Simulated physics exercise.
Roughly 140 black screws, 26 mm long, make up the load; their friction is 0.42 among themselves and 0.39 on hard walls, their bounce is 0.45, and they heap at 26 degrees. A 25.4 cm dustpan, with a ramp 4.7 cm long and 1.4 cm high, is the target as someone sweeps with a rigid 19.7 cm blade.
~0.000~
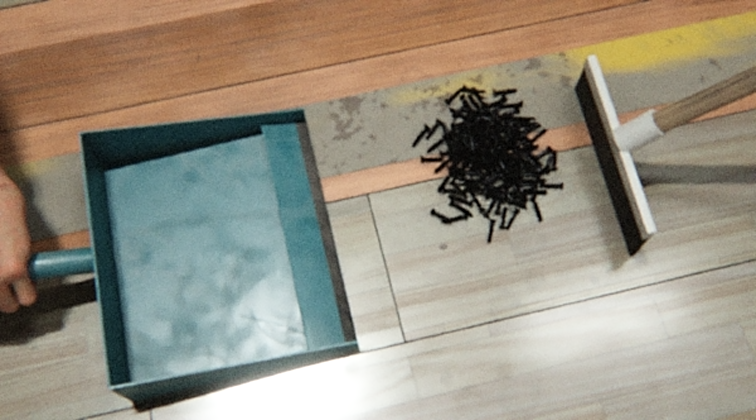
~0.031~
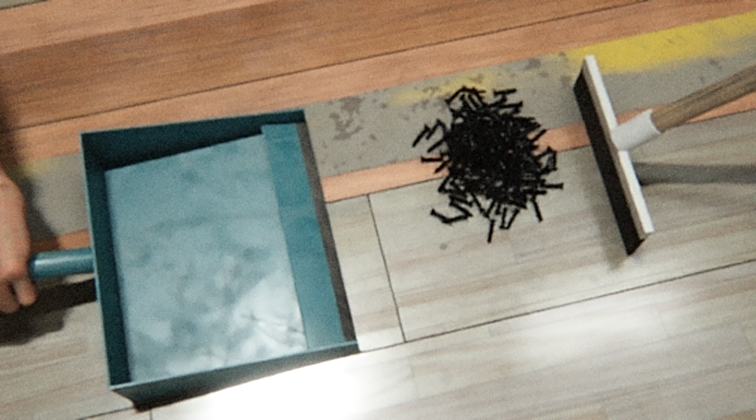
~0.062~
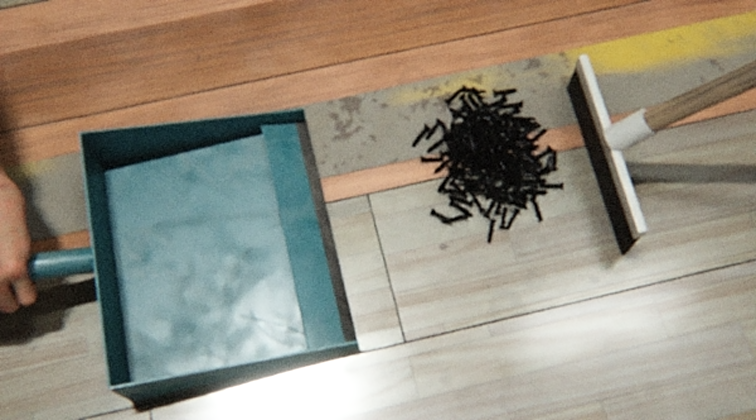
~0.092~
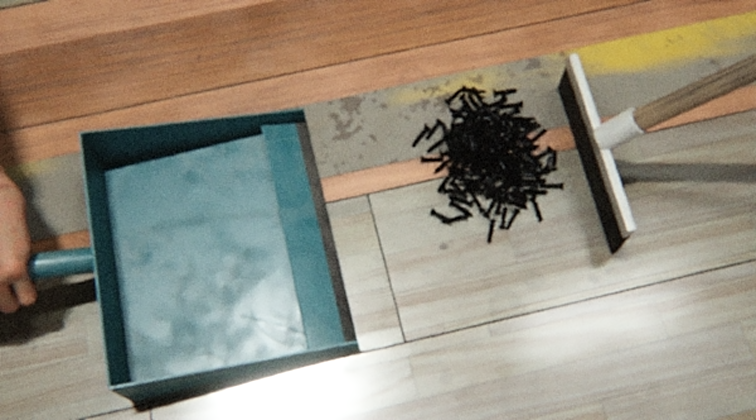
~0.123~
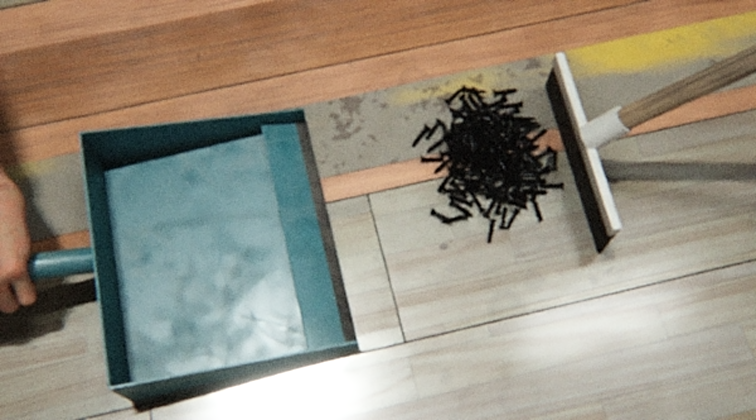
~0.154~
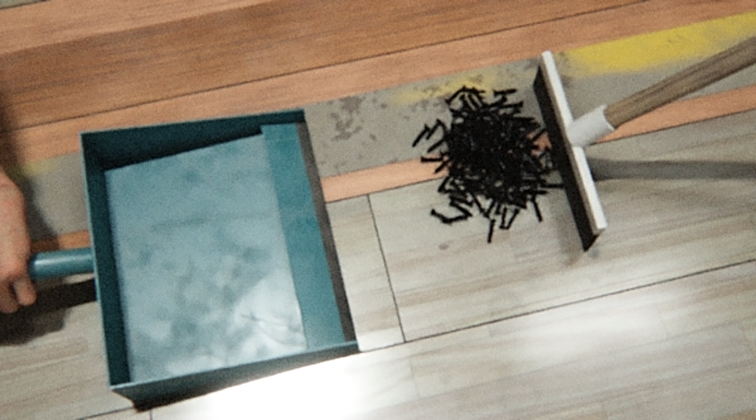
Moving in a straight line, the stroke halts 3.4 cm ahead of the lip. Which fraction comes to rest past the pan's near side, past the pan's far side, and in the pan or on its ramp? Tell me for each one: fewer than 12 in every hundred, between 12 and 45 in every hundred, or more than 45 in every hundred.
Near side: Small. Far side: Moderate. Pan: Moderate.
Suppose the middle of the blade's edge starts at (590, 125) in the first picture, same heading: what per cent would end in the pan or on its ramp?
Roughly 15 percent, ramp included.
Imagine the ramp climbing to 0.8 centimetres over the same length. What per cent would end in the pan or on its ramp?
I'd guess close to 25 per cent.
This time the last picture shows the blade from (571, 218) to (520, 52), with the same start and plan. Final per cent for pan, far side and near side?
Per cent by place - pan 15, far side 30, near side 0.
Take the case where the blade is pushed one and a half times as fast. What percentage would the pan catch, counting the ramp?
Then roughly 25 per cent.
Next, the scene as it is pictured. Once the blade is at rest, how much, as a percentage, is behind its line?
About 5 percent.
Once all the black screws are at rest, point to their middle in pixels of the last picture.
Look around (322, 145) in the last picture.
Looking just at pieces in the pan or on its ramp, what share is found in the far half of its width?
I'd say near 100 per cent.
Then, at 0.40 s, middle of the blade 15 cm from the lip; 0 % over the lip, far side 5 %, near side 0 %.
Then, at 0.57 s, middle of the blade 8 cm from the lip; 0 % over the lip, far side 15 %, near side 0 %.
Then, at 0.86 s, middle of the blade 4 cm from the lip; 20 % over the lip, far side 20 %, near side 0 %.
In the end, at 1.6 s, near side 0 %, far side 20 %, pan 20 %, in front of the lip or behind the blade 60 %.
